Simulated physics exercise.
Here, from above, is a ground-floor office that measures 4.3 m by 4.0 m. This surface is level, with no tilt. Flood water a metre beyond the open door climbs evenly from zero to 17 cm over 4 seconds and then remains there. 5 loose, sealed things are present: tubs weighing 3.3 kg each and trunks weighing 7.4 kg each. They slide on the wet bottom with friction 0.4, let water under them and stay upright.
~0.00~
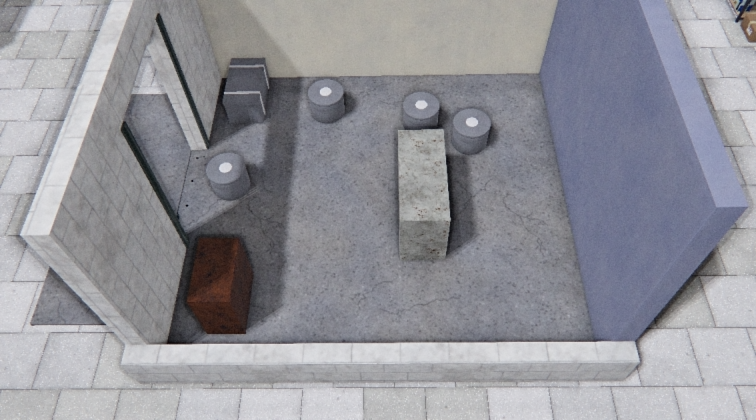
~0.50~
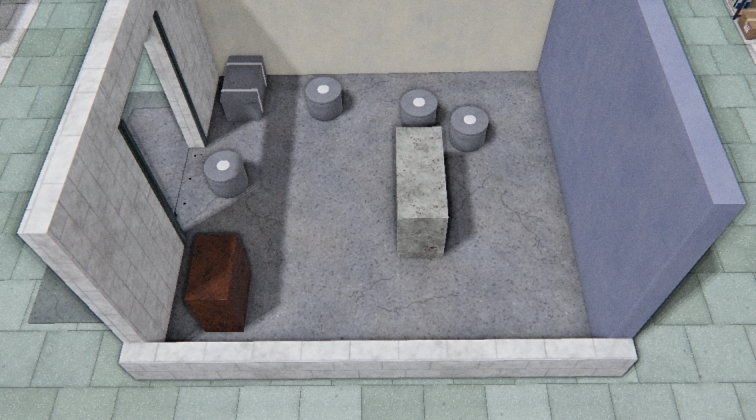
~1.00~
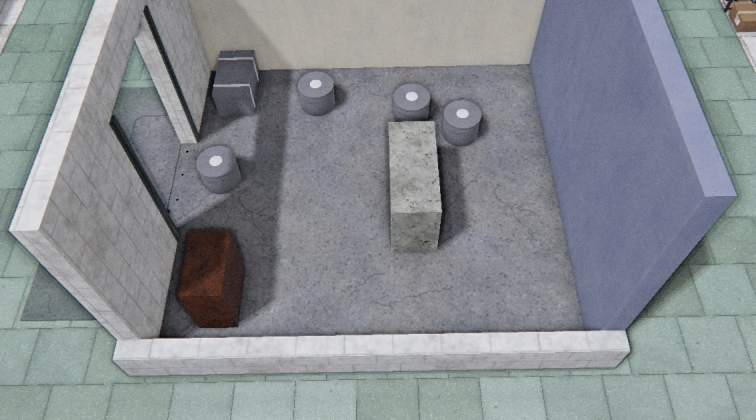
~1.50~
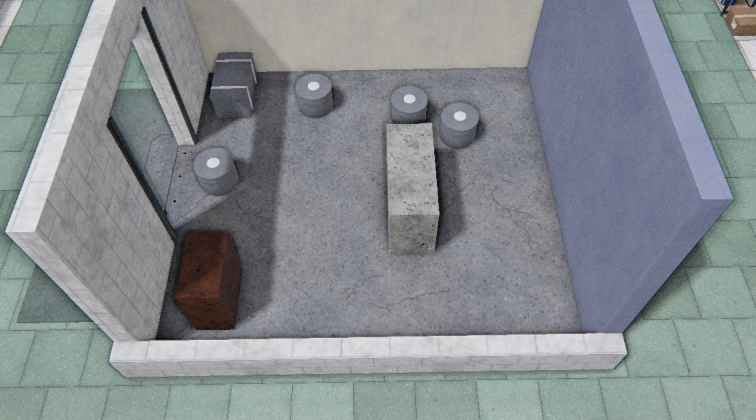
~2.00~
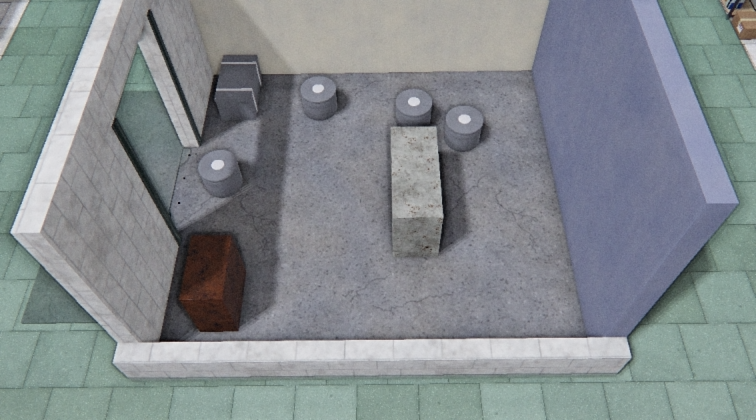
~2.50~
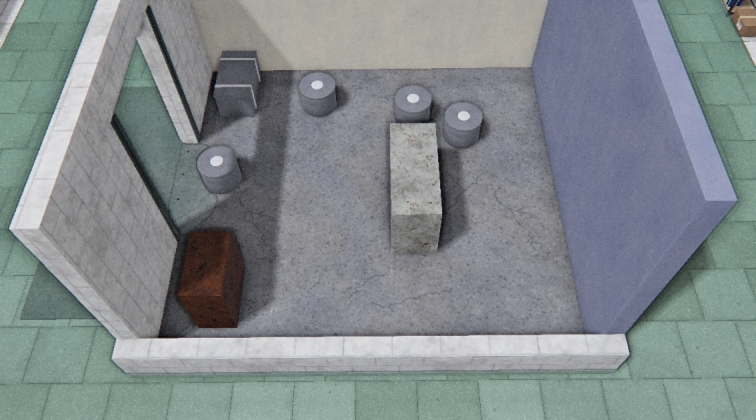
At the start, a roofless room seen from above holds gray round tubs, a pale stone block, a rusty brown block and a dark gray object, with plain gray paving outside. The paving then turns green, and the view shifts slightly, while the objects inside stay in place on the floor.
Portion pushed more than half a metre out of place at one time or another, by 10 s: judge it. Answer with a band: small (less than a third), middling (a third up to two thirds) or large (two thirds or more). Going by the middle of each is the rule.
Large.
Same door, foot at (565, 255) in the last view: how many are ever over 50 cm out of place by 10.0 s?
Then it comes to 3.
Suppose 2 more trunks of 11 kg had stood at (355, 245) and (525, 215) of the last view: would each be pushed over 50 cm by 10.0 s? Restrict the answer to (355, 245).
The answer is beyond the limit.
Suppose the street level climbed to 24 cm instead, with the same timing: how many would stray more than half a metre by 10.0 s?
Result: 4.
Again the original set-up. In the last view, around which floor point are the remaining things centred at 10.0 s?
It works out to somewhere near (440, 138) on the floor.
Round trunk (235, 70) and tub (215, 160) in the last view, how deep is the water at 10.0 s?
Around 2 cm and 5 cm.
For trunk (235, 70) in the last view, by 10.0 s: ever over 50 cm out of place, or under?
Result: Stayed within.
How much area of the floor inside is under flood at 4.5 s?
Somewhere around 5.5 m2, roughly.
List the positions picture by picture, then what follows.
A tub at (421, 105), on the bottom; a tub at (326, 92), on the bottom; water covers 0.0 m2; 0 of 5 have shifted, in the first picture.
A tub at (419, 103) rests on the ground; a tub at (323, 90) rests on the ground; 0.0 m2 under water; 0 of 5 have shifted, in the second picture.
A tub at (412, 97) rests on the ground; a tub at (316, 84) rests on the ground; 0.0 m2 under water; 0 of 5 have shifted, in the third picture.
A tub at (409, 99) rests on the ground; a tub at (314, 86) rests on the ground; water covers 0.0 m2; 0 of 5 have shifted, in the fourth picture.
A tub at (414, 102), on the bottom; a tub at (318, 89), on the bottom; 0.0 m2 under water; 0 of 5 have shifted, in the fifth picture.
A tub at (413, 99) rests on the ground; a tub at (317, 85), on the bottom; water covers 0.3 m2; 0 of 5 have shifted, in the sixth picture.
After 3.5 s 1 of 5 are over 50 cm from their spots; 0 afloat.
After 4.5 s 1 of 5 are over 50 cm from their spots; 0 afloat.
After 7.0 s 4 of 5 are over 50 cm from their spots; 3 afloat.
After 10.0 s 4 of 5 are over 50 cm from their spots, and 4 have been at some point; 4 afloat.
